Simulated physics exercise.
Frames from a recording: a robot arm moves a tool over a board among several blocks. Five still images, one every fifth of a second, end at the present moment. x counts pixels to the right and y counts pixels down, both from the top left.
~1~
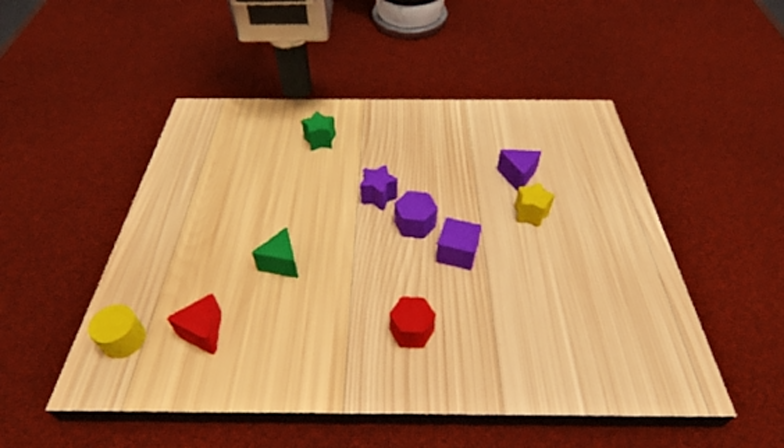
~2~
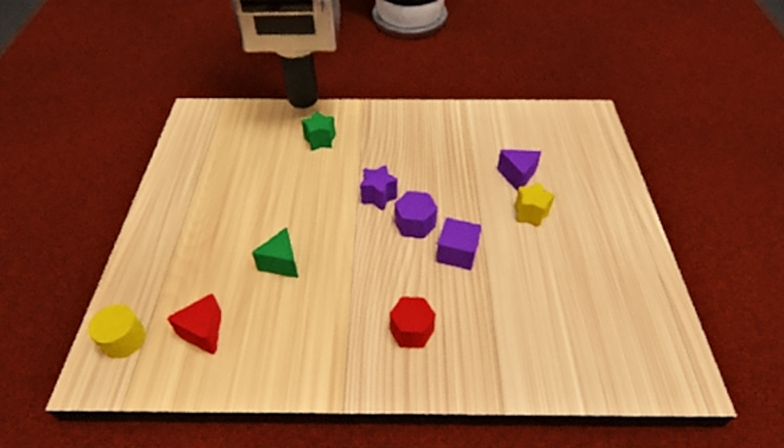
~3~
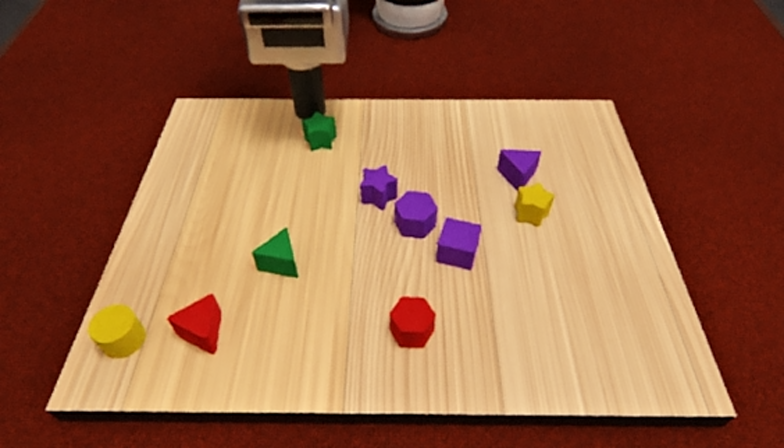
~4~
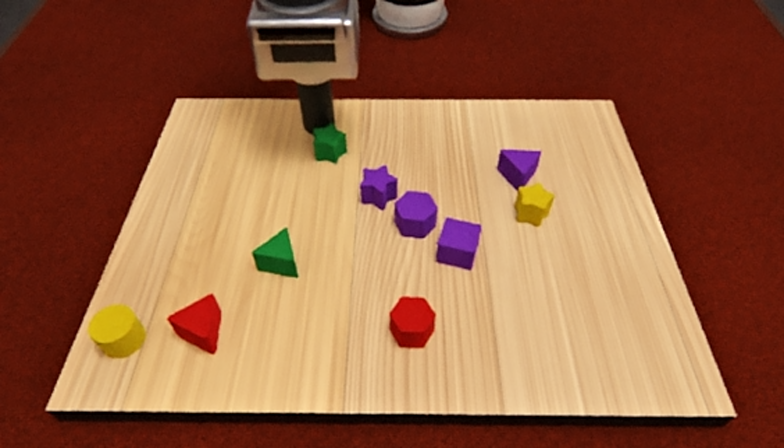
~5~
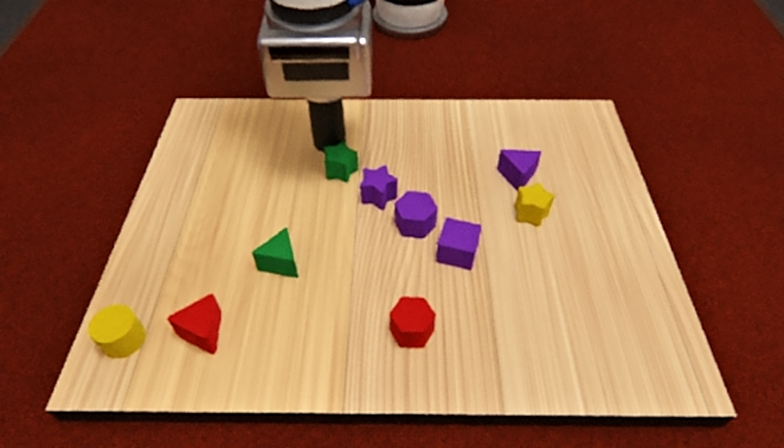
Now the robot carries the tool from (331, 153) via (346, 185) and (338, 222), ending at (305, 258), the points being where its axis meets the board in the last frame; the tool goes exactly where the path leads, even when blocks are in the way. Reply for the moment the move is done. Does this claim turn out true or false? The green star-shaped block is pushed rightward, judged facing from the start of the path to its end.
My answer: False.
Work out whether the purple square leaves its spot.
It stays put.
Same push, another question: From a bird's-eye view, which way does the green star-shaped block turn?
The twist is anticlockwise.
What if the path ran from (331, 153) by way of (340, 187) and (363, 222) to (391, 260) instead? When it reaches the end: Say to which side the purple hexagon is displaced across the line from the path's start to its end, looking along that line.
The shift goes left.
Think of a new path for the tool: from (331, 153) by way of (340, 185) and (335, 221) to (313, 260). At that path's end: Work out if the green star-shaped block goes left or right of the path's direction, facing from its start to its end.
To the left.
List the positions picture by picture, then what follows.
The first frame shows lower end of the tool (297, 90), tops of blocks, green triangular piece (277, 246), green star-shaped block (318, 121), purple star-shaped block (378, 177), purple hexagon (416, 205), purple square (460, 234).
The second frame shows tool (303, 99), blocks as before.
The third frame shows tool (311, 111), blocks as before.
The fourth frame shows tool (320, 126), green star-shaped block (328, 134).
The fifth frame shows tool (330, 143), green triangular piece (277, 246), green star-shaped block (339, 152), purple star-shaped block (378, 177), purple hexagon (416, 205), purple square (460, 234).
On the path given first. One third of the way, tool (345, 174); green star-shaped block (353, 187); purple star-shaped block (389, 192), turned 30° anticlockwise; purple hexagon (423, 208).
Two thirds of the way, tool (336, 212); green star-shaped block (352, 225); purple star-shaped block (388, 201), turned 85° anticlockwise; purple hexagon (426, 209).
At the end, tool (303, 248); green triangular piece (269, 251); green star-shaped block (351, 233), turned 45° anticlockwise; purple star-shaped block (388, 201), turned 85° anticlockwise; purple hexagon (426, 209); purple square not moved.
